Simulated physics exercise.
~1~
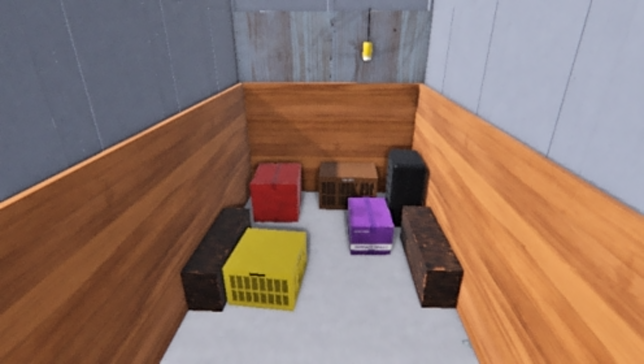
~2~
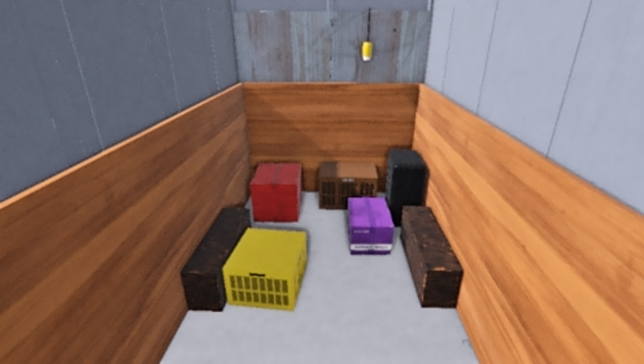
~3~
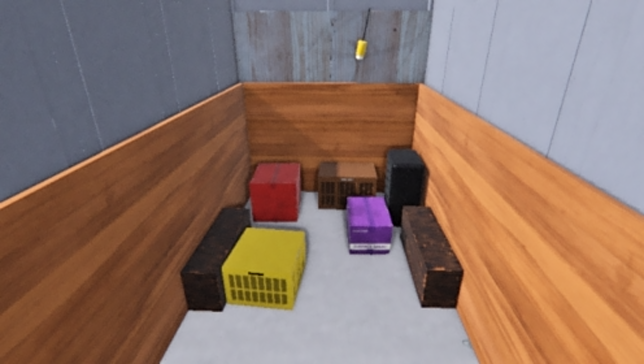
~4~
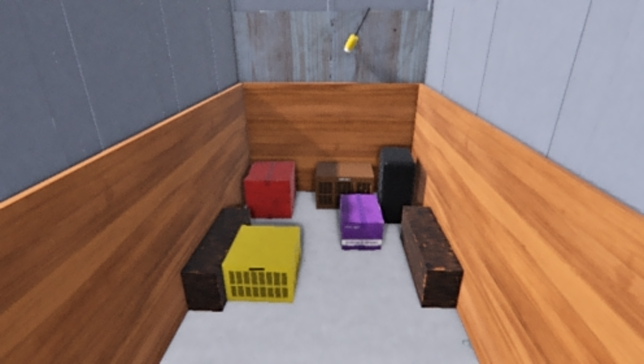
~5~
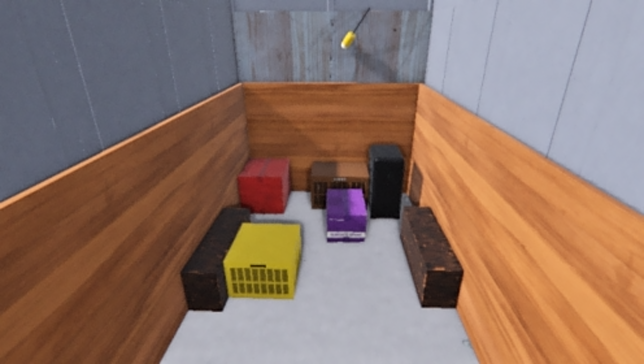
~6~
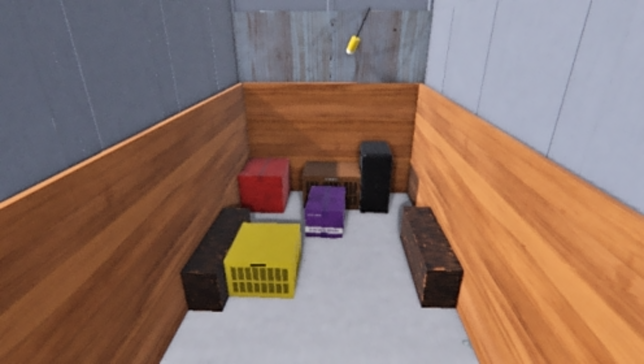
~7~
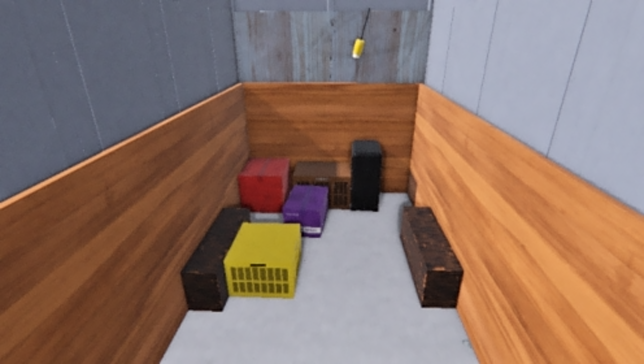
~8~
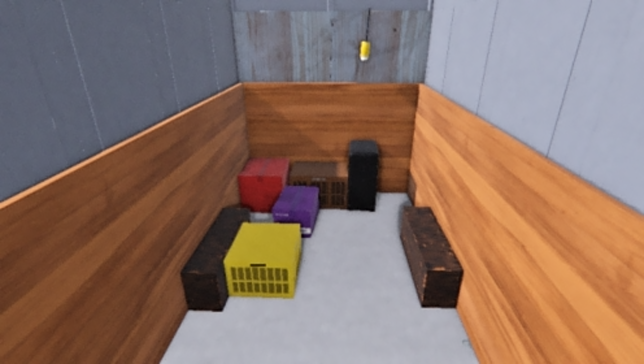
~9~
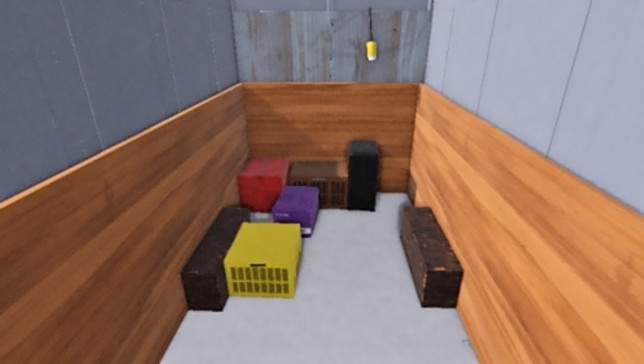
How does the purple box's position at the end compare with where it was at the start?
It starts right of the middle of the floor, with a clear gap between it and the yellow chest. By the end it is farther left and slightly farther in, just behind the yellow chest and close to the red box.
A wood-lined cargo bay holds boxes, several of which slide left and farther in, then stop.
